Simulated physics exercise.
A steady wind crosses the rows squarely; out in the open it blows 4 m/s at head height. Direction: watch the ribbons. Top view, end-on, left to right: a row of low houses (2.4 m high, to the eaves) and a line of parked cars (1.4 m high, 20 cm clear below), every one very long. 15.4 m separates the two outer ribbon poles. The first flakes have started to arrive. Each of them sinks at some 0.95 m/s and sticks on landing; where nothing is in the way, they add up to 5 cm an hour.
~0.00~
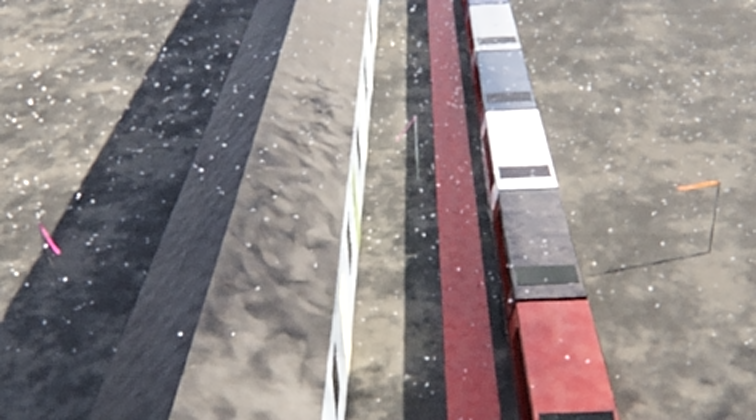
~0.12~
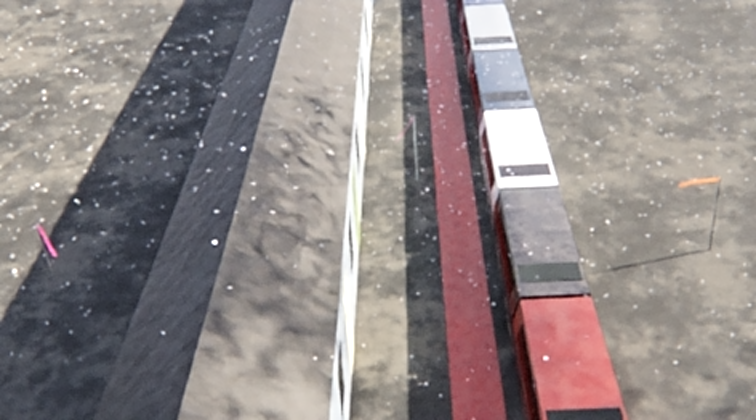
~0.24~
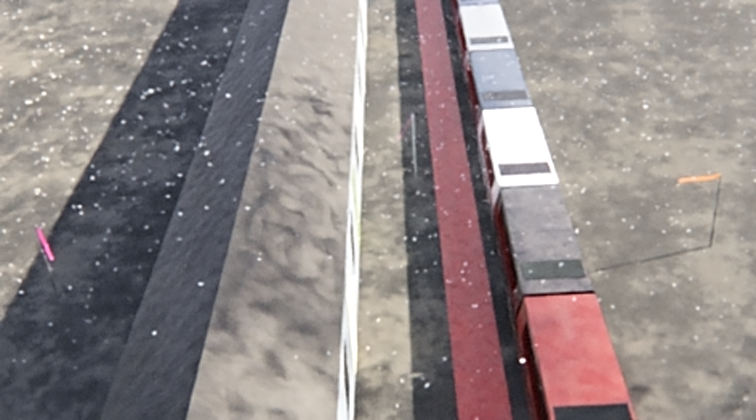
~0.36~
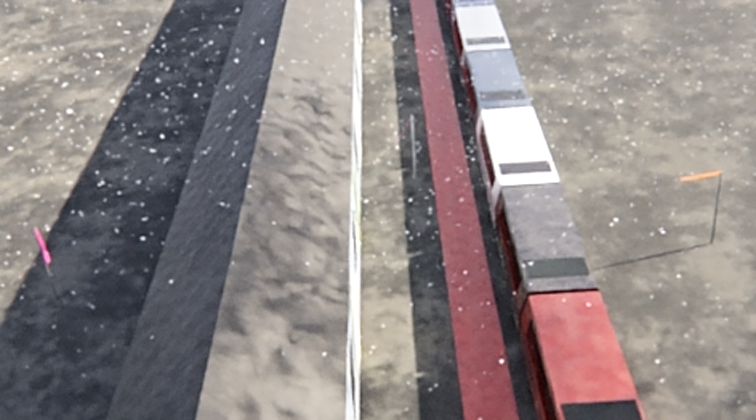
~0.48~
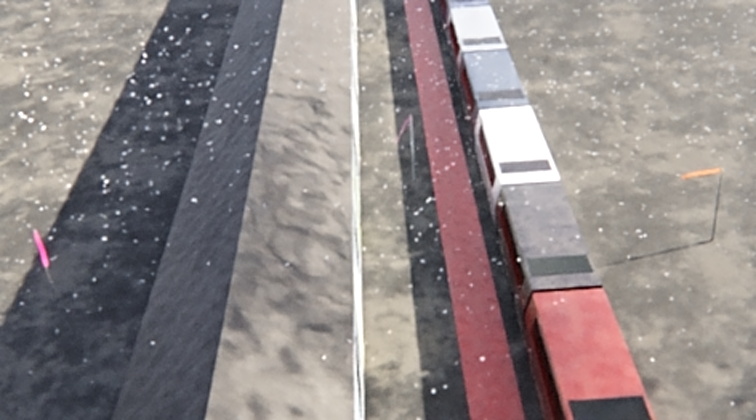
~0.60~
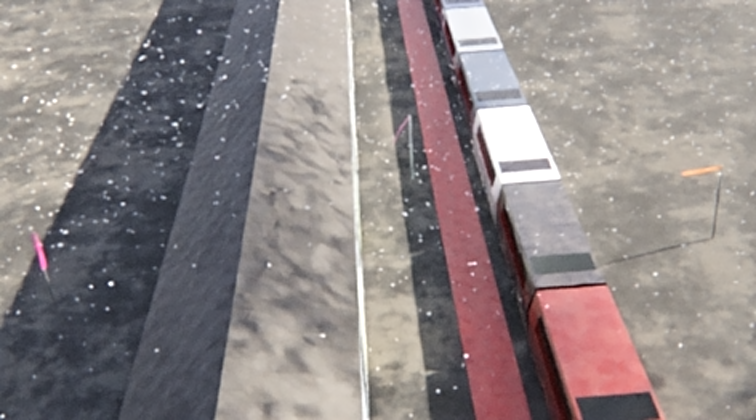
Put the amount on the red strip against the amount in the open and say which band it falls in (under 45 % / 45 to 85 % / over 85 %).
It falls at over 85 % of the amount in the open.
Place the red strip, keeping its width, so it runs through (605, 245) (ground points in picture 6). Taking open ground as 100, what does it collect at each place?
About 100 %.
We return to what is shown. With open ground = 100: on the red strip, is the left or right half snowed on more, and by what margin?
The left-hand side, by some 20 points.
After 10 minutes open ground has 8 mm and the red strip 8 mm.
After 30 minutes open ground has 25 mm and the red strip 25 mm.
After 60 minutes open ground has 50 mm and the red strip 51 mm, so the red strip has 102 % of the open amount; the left half of it has 113 %, the right half 91 %.
